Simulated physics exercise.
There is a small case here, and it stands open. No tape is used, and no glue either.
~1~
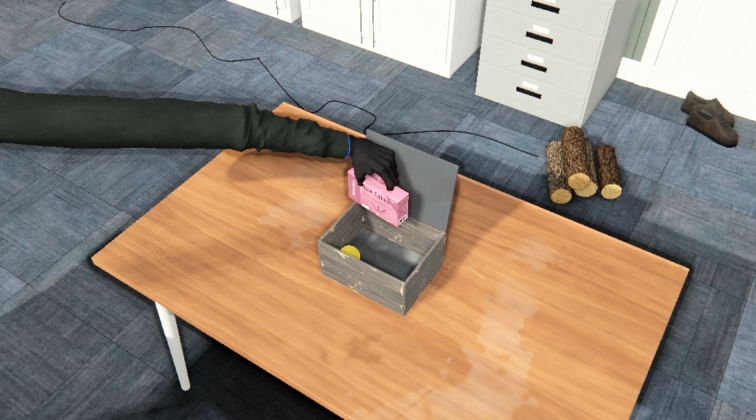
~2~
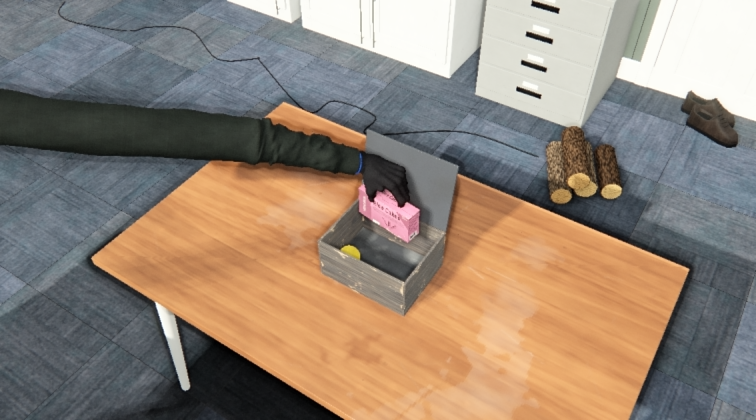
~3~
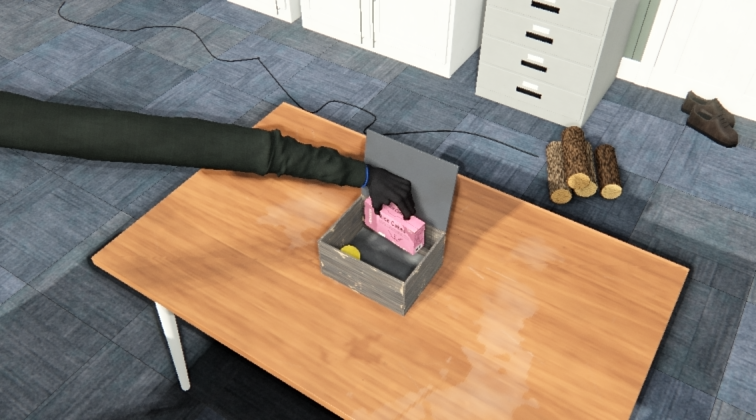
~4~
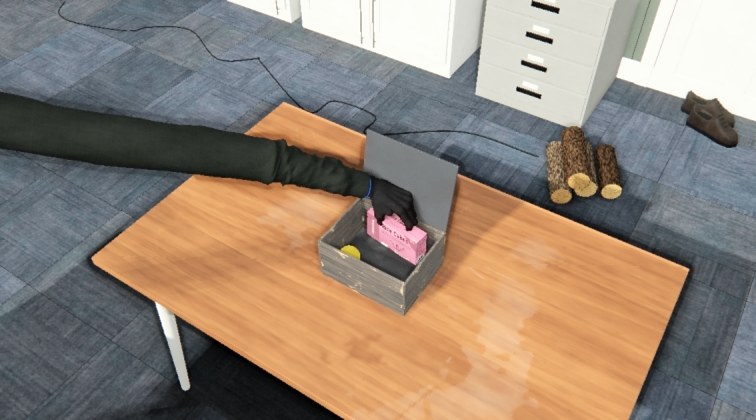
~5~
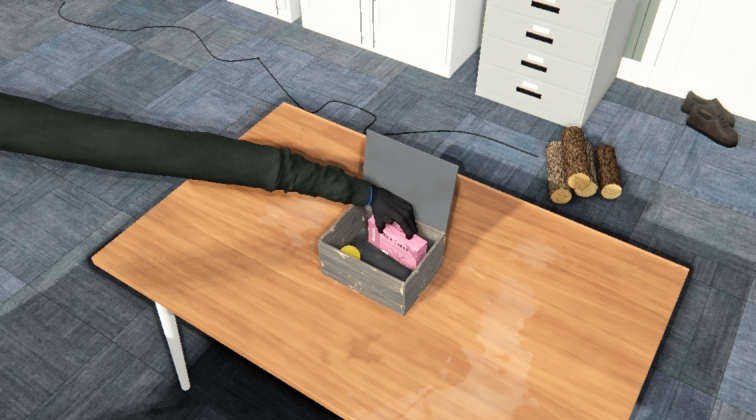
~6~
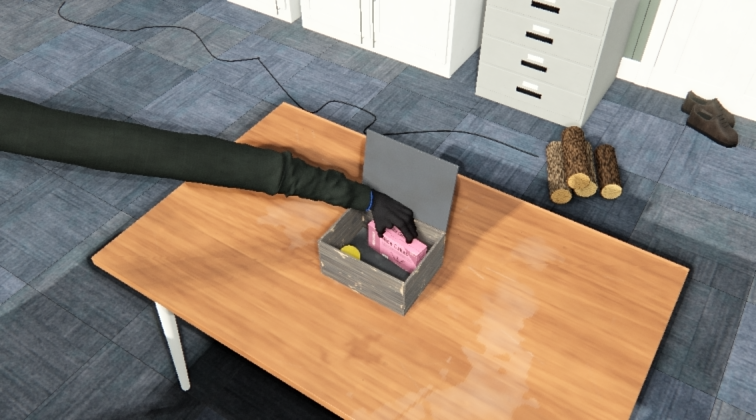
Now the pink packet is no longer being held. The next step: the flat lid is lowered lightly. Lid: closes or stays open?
Closes.
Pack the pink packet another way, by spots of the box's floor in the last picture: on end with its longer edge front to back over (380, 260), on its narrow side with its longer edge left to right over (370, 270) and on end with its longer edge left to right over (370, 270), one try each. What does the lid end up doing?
First, it stays open; second, it shuts; third, it shuts.
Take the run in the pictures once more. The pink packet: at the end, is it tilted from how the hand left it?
Looking at the last picture, the pink packet is left as set.
Then, 1.30 s on from there, lid 78° above the rim.
Then, 1.70 s on from there, lid 49° above the rim.
Then, 2.00 s on from there, lid 18° above the rim.
In the end, lid shut; both unmoved. At the end, from the last picture's camera, pink packet near (397, 246).
